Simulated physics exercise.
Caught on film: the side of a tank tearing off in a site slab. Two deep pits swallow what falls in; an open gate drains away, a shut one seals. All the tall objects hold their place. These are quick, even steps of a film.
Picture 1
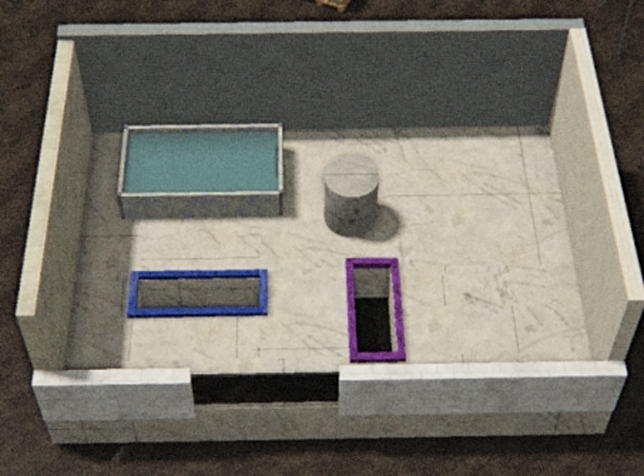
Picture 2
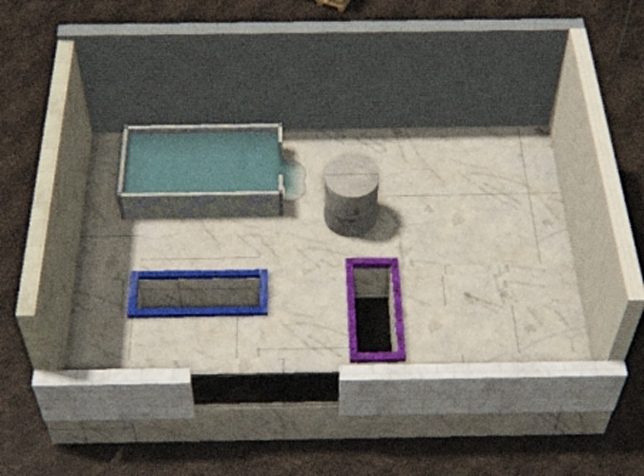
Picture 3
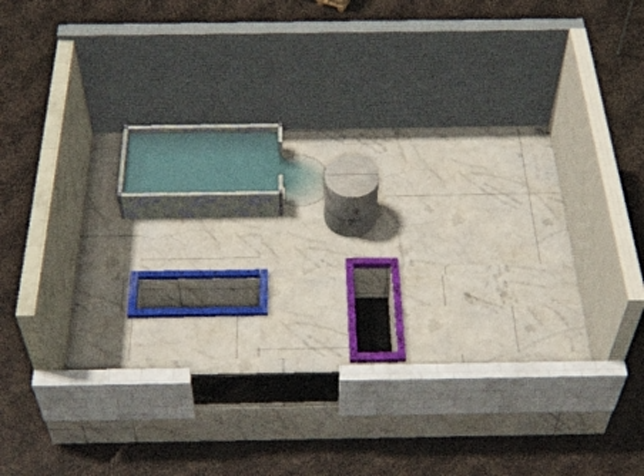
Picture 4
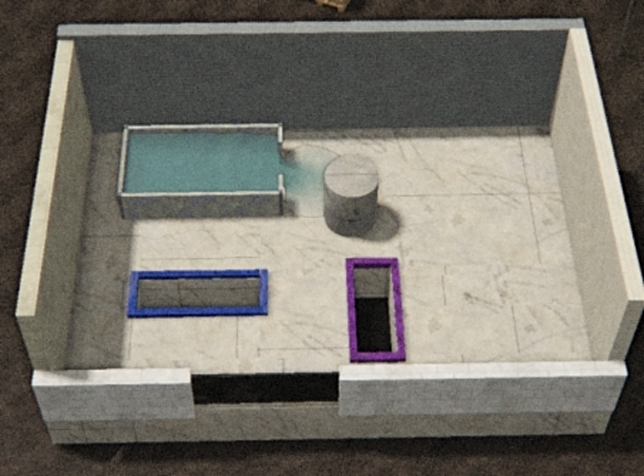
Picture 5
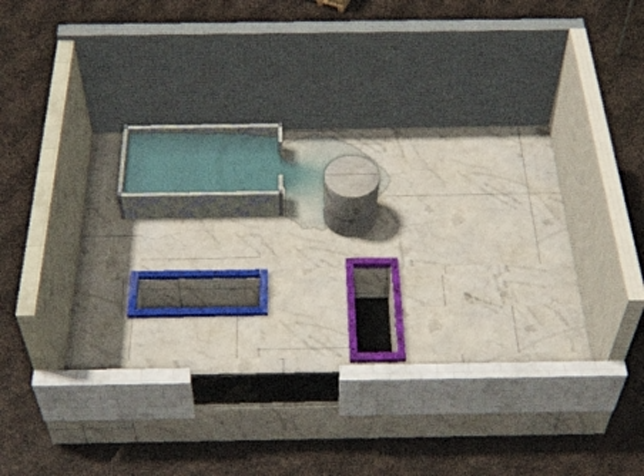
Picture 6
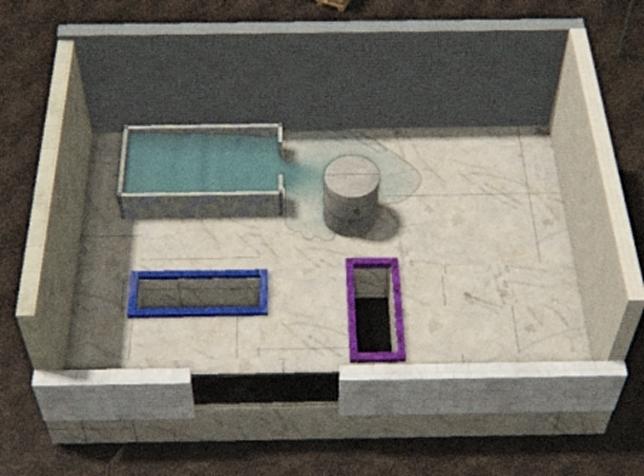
At the start, teal water sits still in an open tank at the back left of a walled slab with two framed pits. The tank's right side opens, and water pours through the gap toward a gray cylinder. It then passes behind the cylinder and spreads out thinly to its right.
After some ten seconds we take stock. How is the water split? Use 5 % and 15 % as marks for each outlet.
One by one: The gate takes under 5 %; the blue pit takes under 5 %; the purple pit takes under 5 %.
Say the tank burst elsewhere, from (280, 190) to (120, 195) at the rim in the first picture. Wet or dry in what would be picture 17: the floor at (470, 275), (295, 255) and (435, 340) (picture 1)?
One after the other: No water, flooded, dry.
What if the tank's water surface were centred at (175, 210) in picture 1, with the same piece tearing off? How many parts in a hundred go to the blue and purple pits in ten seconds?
Parts in a hundred: Blue 0, purple 6.
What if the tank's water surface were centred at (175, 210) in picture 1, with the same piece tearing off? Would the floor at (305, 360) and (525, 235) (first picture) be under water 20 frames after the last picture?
As listed: Awash, wet.
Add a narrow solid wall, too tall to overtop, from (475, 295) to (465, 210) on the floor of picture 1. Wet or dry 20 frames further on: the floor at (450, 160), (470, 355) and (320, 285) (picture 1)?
In that order: Covered, not flooded, covered.
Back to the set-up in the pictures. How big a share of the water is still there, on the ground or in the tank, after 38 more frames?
Near 100 in a hundred.
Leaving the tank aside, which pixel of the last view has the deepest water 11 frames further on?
Near (327, 202).
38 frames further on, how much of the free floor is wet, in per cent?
About 60 per cent.
A moment on, water covers 20 % of the floor; the gate 0 %, the blue pit 0 %, the purple pit 0 %.
Next, water covers 30 % of the floor; the gate 0 %, the blue pit 0 %, the purple pit 0 %.
Then, water covers 40 % of the floor; the gate 0 %, the blue pit 0 %, the purple pit 0 %.
Later, water covers 60 % of the floor; the gate 0 %, the blue pit 0 %, the purple pit 0 %.
In the end, water covers 75 % of the floor; the gate 0 %, the blue pit 0 %, the purple pit 0 %.
